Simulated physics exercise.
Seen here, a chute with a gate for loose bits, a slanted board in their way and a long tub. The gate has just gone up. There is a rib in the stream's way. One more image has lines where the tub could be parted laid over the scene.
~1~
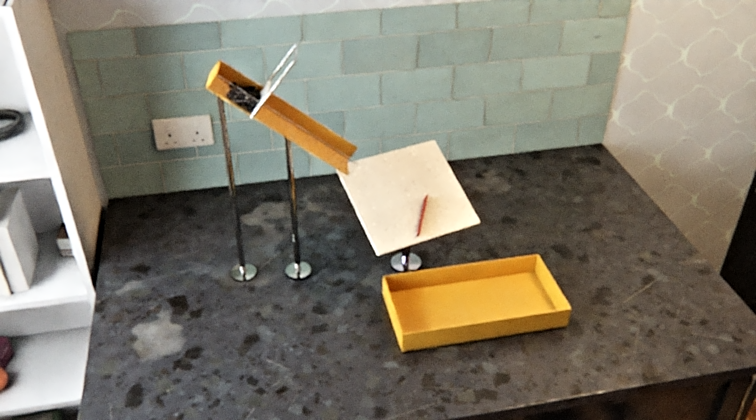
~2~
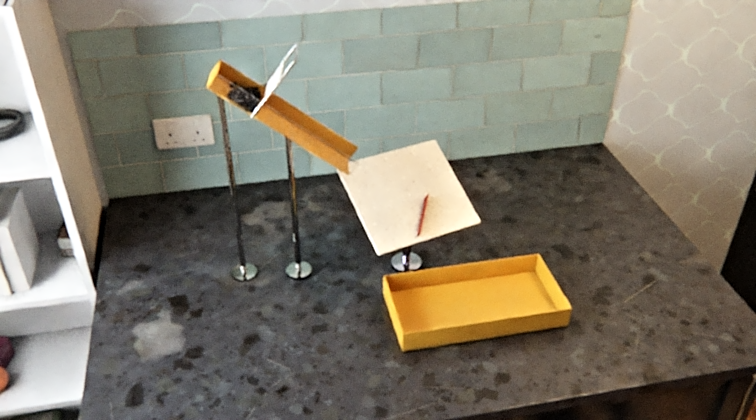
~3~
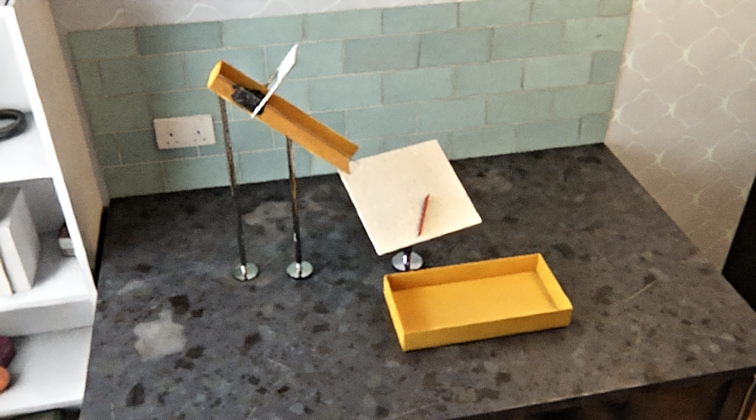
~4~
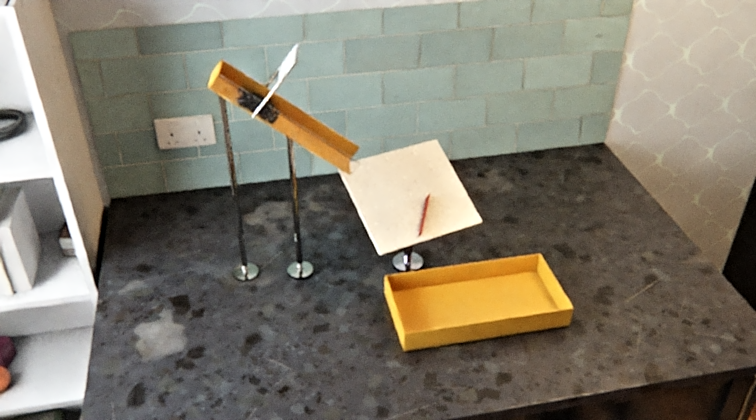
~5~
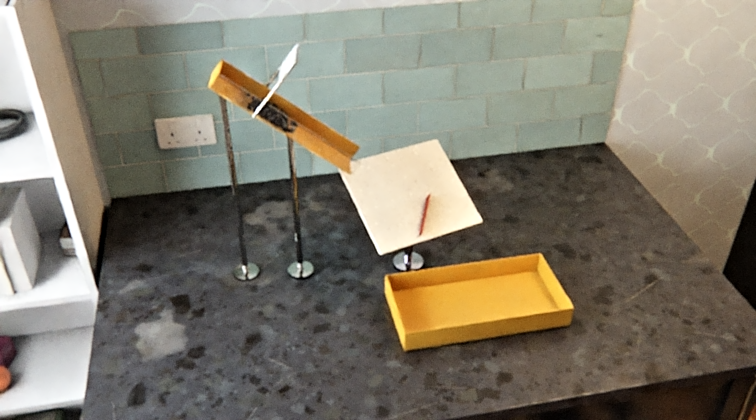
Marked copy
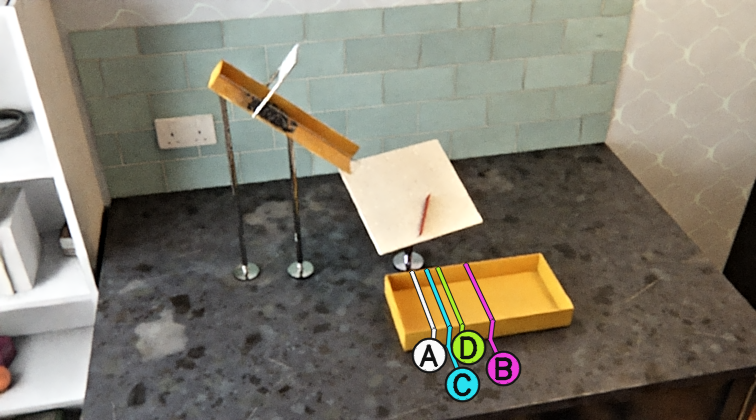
A dark speckled worktop in front of pale green tiles, with white shelves at the left, is seen from slightly above. A sloping yellow-orange chute stands on two metal posts at left of centre, holding black beans behind a white gate, with a slanted cream board bearing a reddish rib beside it and an empty yellow tub at front right. The gate swings up and the beans slide a short way down the chute, while the view stays almost still.
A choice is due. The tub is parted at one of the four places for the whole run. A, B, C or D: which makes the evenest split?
Best: A.
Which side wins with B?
Left.
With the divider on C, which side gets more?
The left side.
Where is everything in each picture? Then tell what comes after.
Load behind the gate (245, 96), black beans; lip of the chute (348, 168), sloping fairly steeply, in the first picture.
Middle of the board (409, 194), tilted gently; middle of its low edge (431, 238); of its high edge (387, 152), in the second picture.
Front corners of the tub (404, 333) and (572, 308), empty; front of the load (265, 100), in the third picture.
Middle of the load (259, 104); its front (277, 112), roughly a quarter of the way to the lip; rib from (429, 194) to (421, 232), in the fourth picture.
Middle of the load (270, 111); its front (295, 124), roughly a third of the way to the lip, in the fifth picture.
On the marked copy, line A crosses the front rim at (433, 329); line B crosses the front rim at (492, 320); line C crosses the front rim at (449, 326); line D crosses the front rim at (462, 325).
Choosing A, of what is caught, roughly half on the left of the divider, roughly half on the right.
Choosing B, of what is caught, almost all on the left of the divider, about a tenth on the right.
Choosing C, of what is caught, the larger part on the left of the divider, roughly a quarter on the right.
Choosing D, of what is caught, the larger part on the left of the divider, about a tenth on the right.
